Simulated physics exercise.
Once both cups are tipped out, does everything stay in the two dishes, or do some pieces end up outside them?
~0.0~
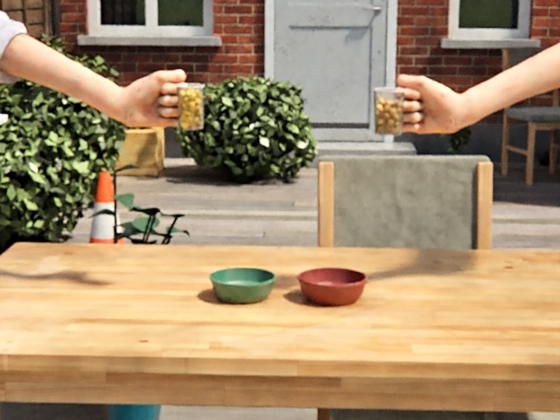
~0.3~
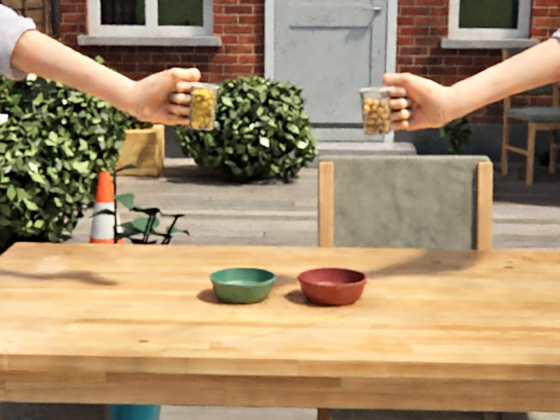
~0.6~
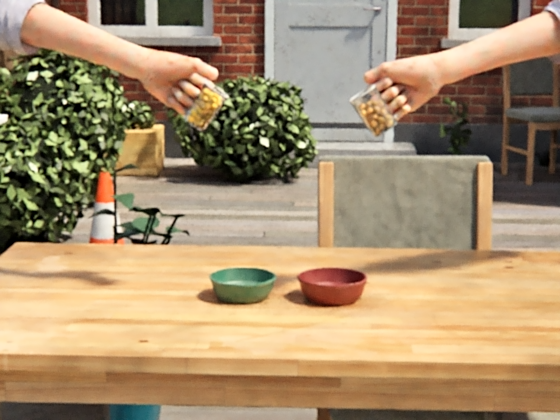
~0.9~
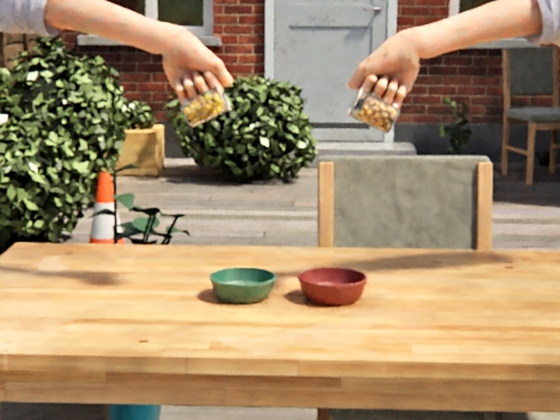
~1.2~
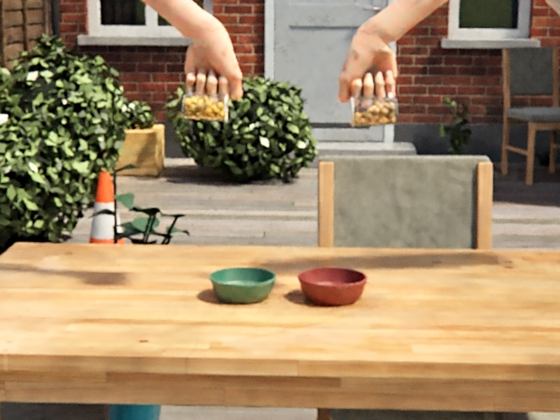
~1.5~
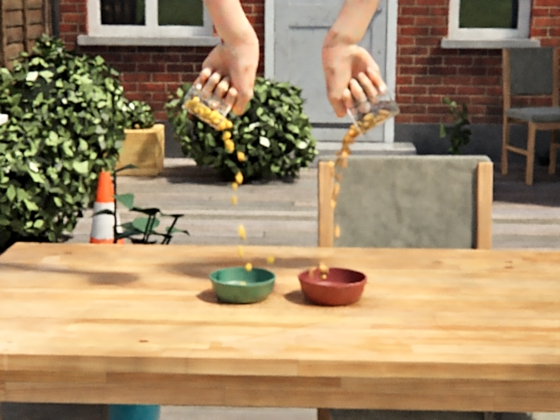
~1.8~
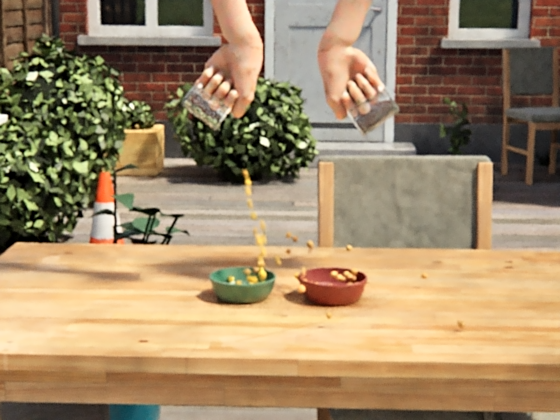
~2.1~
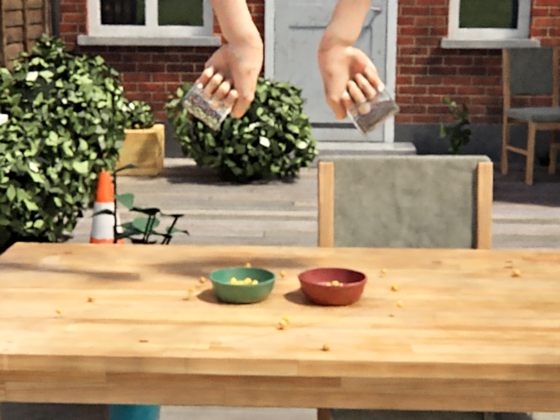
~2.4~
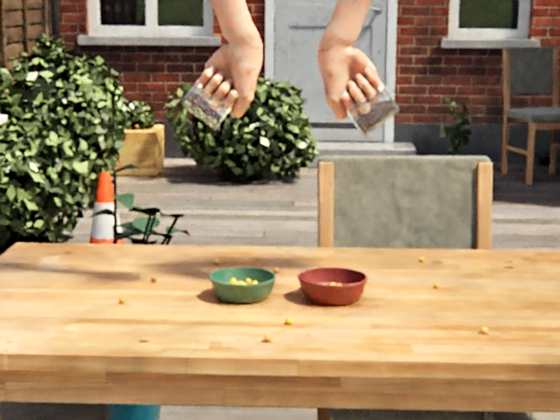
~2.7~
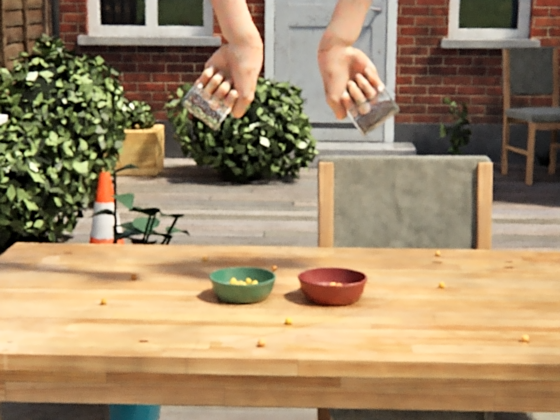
Neither dish keeps everything in. Some pieces from each pour end up outside the dishes, scattered on the table.
Two hands tipping cups of small yellow pieces over green and red dishes on a wooden table, some scattering across the tabletop.
